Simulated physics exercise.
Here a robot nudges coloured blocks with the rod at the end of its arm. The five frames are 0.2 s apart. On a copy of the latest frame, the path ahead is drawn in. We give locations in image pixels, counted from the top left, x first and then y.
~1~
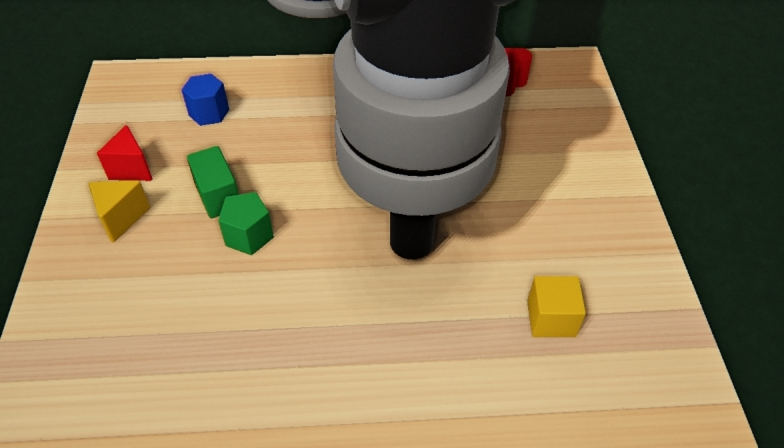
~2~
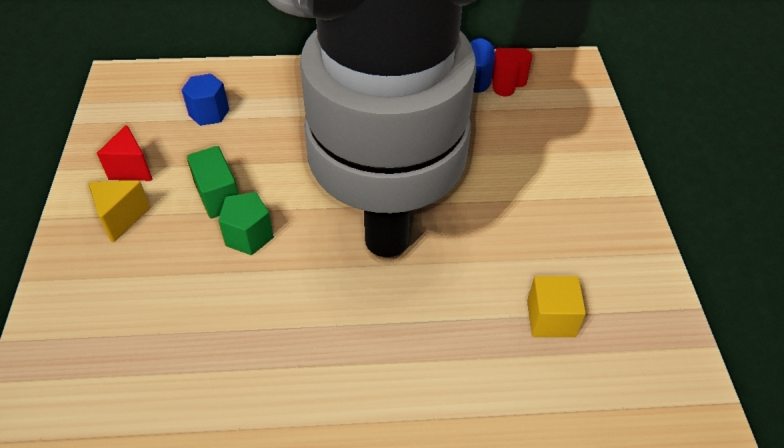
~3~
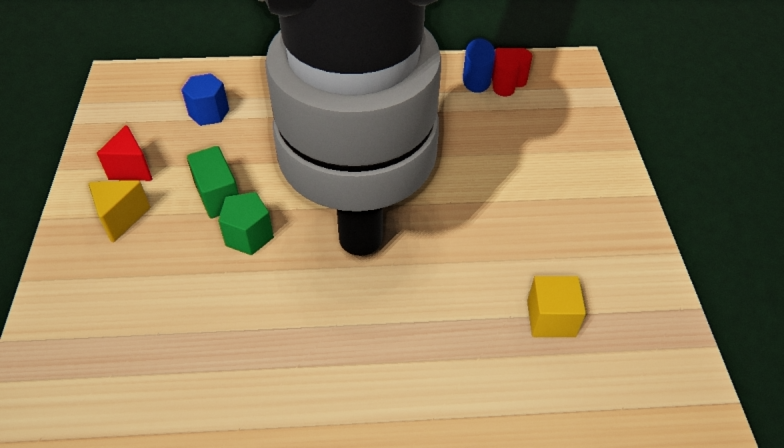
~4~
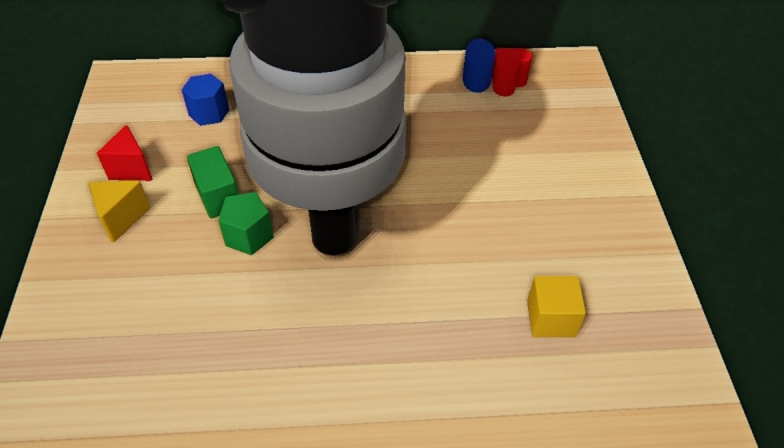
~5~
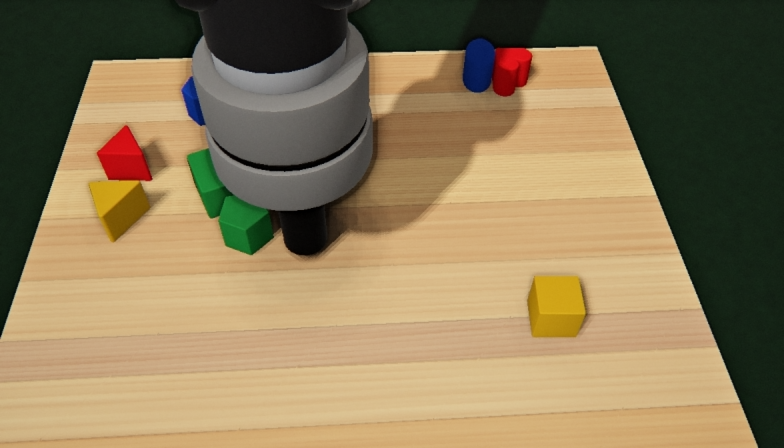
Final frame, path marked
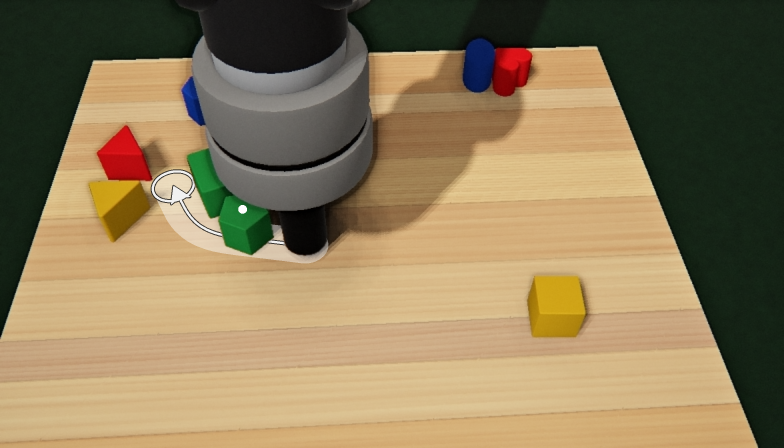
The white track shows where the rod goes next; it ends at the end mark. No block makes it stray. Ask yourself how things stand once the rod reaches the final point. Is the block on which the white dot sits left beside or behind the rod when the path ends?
Yes.
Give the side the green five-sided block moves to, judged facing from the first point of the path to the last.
The green five-sided block is shifted sideways to the left, facing along the path from start to end.
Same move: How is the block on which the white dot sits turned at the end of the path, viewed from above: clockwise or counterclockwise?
Short answer: Counterclockwise.
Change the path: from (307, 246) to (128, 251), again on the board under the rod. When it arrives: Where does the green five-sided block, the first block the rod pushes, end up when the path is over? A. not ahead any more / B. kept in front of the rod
The one that fits is A, not ahead any more.
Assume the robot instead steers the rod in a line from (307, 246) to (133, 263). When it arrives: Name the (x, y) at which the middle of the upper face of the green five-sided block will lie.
Expect it around (166, 199).
The line goes from (307, 246) over (248, 239) and (196, 223) to (173, 186); the dot is on the green five-sided block.
What follows on the original path. One third of the way, rod at (244, 231); green oblong block at (207, 166); green five-sided block at (193, 208), turned 15° anticlockwise.
Two thirds of the way, rod at (193, 215); green oblong block at (204, 158), turned 35° clockwise; green five-sided block at (142, 207), turned 70° anticlockwise.
At the end, rod at (171, 179); red triangle unmoved; green oblong block at (207, 135), turned 80° clockwise; green five-sided block at (139, 207), turned 75° anticlockwise.
